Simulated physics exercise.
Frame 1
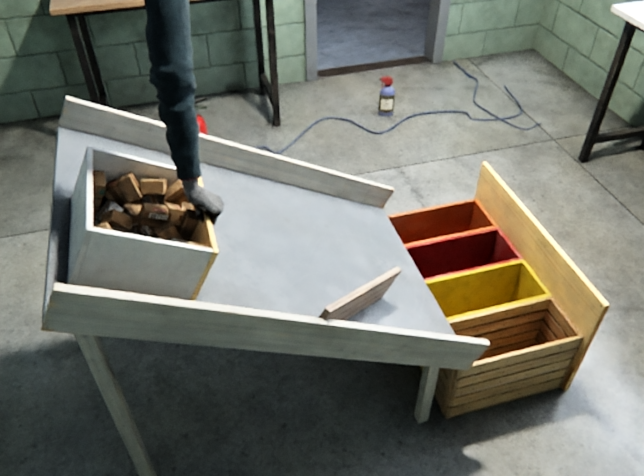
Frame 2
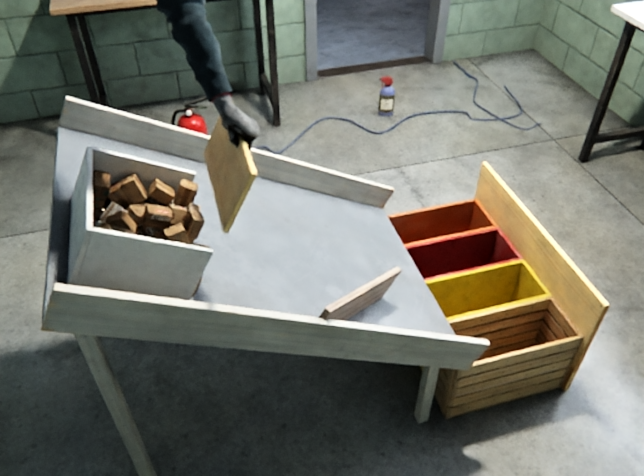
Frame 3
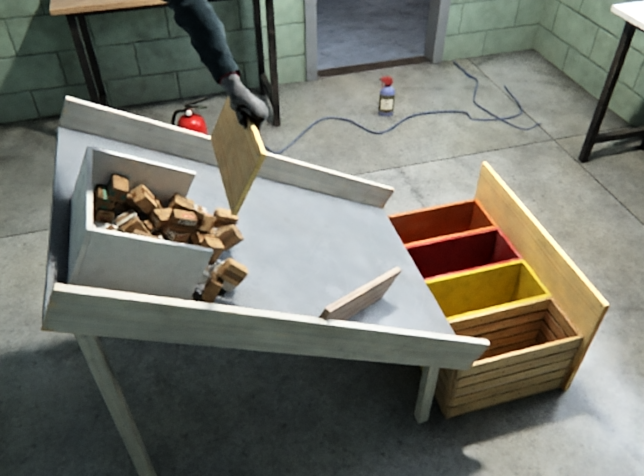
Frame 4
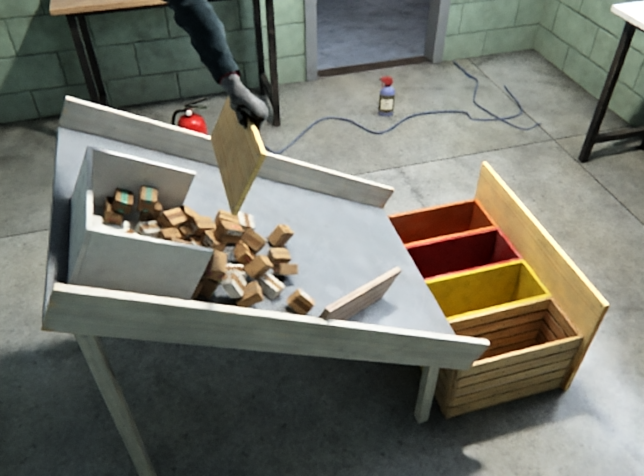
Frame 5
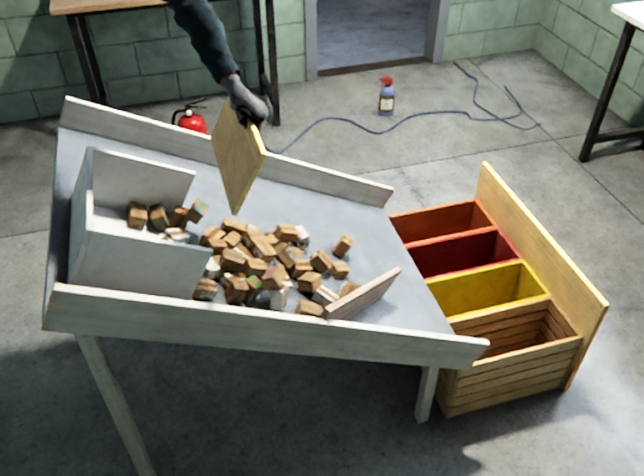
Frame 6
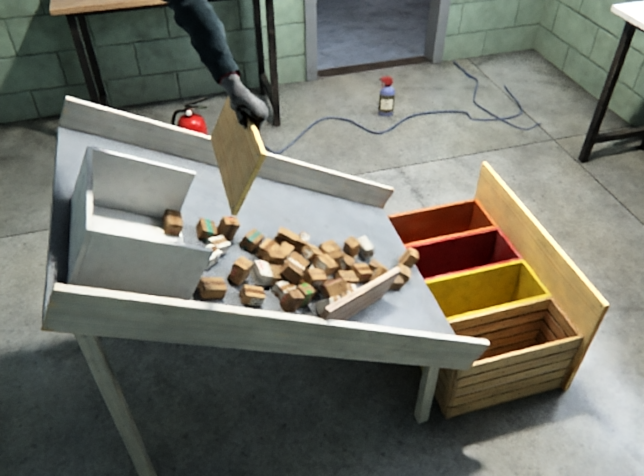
The video shows a gloved hand lifting a wooden panel from a white pen on a tilted table, and small brown blocks sliding out and spreading down the surface to the right, some reaching a slanted board near colored bins.
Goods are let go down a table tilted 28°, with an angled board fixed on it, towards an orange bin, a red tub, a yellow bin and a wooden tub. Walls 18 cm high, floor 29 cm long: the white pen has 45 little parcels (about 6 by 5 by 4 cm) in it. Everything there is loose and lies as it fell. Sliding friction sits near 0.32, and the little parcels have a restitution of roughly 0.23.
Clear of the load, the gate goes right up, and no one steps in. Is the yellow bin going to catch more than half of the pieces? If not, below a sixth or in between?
Expected outcome: One sixth up to half.
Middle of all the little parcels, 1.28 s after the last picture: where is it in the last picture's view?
Estimated centre in the last picture: (475, 295).
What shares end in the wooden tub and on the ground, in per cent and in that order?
Close to 0 and 0 percent respectively.
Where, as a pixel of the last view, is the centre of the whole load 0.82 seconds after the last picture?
About (467, 288).
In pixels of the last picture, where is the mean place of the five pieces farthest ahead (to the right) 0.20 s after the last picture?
(455, 272).
Then, 0.20 s after the last picture, 3 in the red tub, 1 in the yellow bin, 38 on the slope and 3 in the air.
Then, 0.46 s after the last picture, 11 in the red tub, 5 in the yellow bin, 24 on the slope and 5 in the air.
Then, 0.82 s after the last picture, 2 in the orange bin, 27 in the red tub, 9 in the yellow bin, 3 on the slope and 4 in the air.
When it is over (1.28 s after the last picture), 2 in the orange bin, 29 in the red tub and 14 in the yellow bin. Asked share, 14 of 45, 31 per cent.
